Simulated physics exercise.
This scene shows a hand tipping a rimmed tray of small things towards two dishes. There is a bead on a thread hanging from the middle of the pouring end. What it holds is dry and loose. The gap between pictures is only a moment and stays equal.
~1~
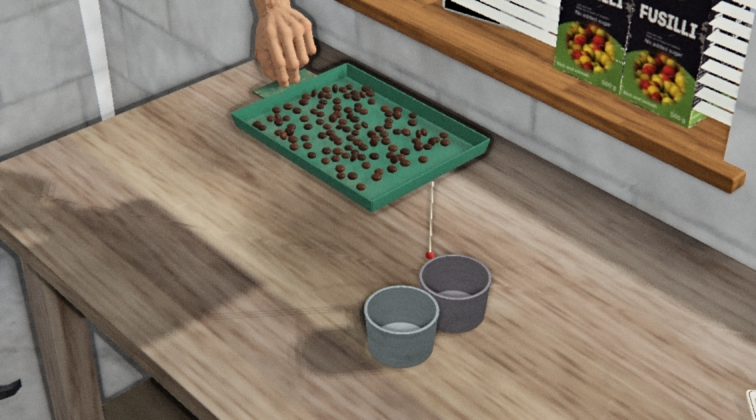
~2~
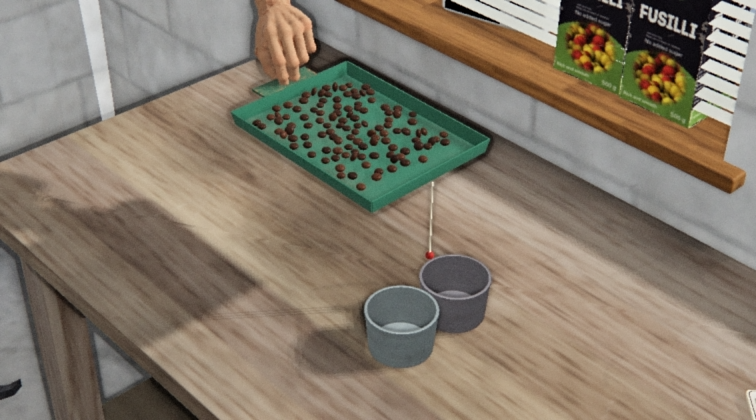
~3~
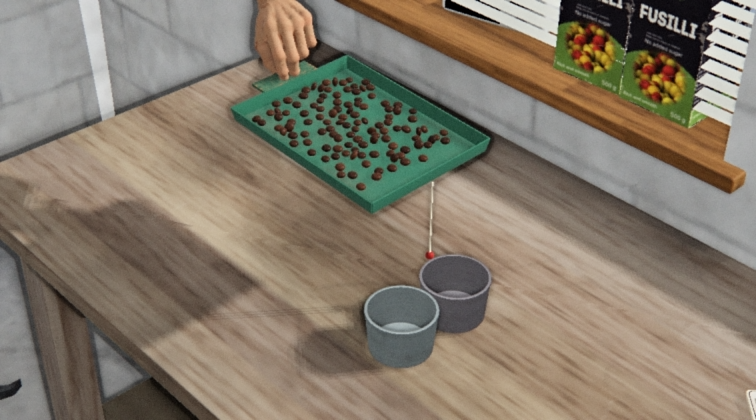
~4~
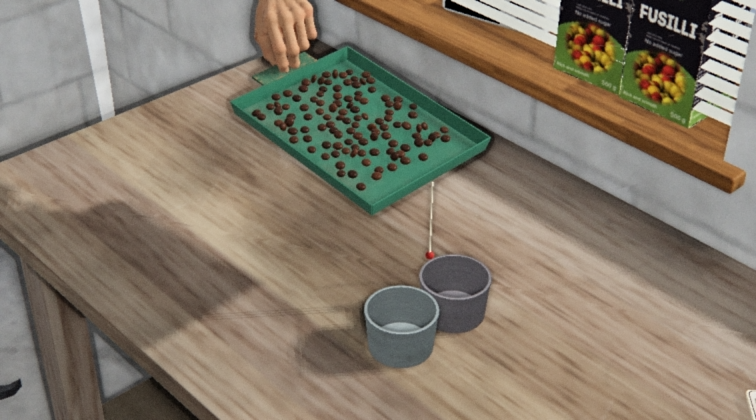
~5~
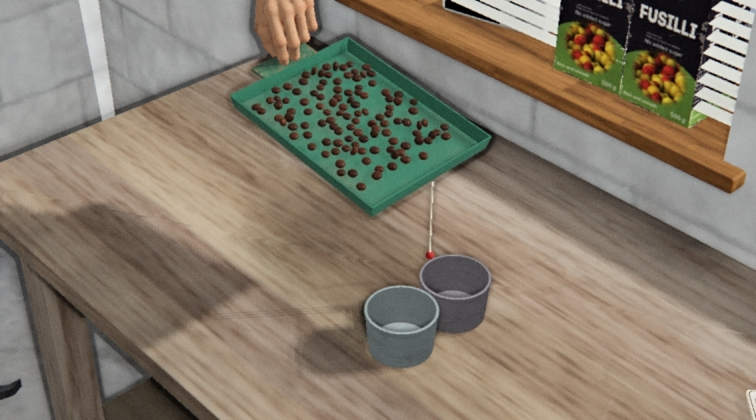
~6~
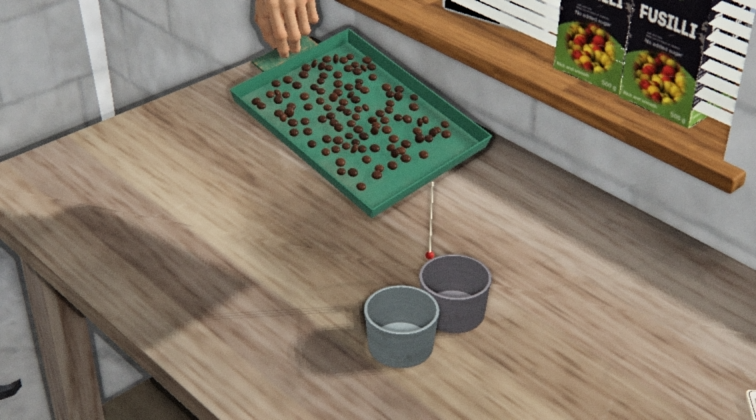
A green rimmed tray scattered with small brown drops, held by a hand at its far end, tilts slightly toward two small round dishes on a wooden table, while a red bead hangs on a thread from its near edge.
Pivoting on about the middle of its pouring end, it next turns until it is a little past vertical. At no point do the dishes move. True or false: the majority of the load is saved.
True.
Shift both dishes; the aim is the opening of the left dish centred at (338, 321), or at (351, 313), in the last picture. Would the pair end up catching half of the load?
Try 1: In excess of half; try 2: In excess of half.
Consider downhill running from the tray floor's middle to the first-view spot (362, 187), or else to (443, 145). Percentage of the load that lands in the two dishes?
I'd put it at some 30 % and then some 0 %.
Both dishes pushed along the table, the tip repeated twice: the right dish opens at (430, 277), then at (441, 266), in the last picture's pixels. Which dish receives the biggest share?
Result, try one: The dish at left; try two: The dish at left.
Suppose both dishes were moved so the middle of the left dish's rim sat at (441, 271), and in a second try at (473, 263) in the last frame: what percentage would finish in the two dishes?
Respectively 10 % and 0 %.
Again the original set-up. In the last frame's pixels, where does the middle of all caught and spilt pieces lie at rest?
I'd put the middle somewhere around (394, 339).
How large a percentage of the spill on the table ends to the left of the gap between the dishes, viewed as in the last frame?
Close to 90 in a hundred.
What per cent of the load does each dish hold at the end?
Roughly 70 in a hundred end in the left dish and roughly 0 in a hundred in the right dish.
Soon, tray tipped steeply; all on the tray.
A while on, tray tipped right over; about half on the tray; about a quarter in the left dish; a stray few in the right dish; a small part outside both; about a quarter in the air.
Towards the end, tray tipped past a quarter turn; about two thirds in the left dish; a small part in the right dish; about a quarter outside both.
Finally, tray tipped past a quarter turn; about two thirds in the left dish; a small part in the right dish; about a quarter outside both.
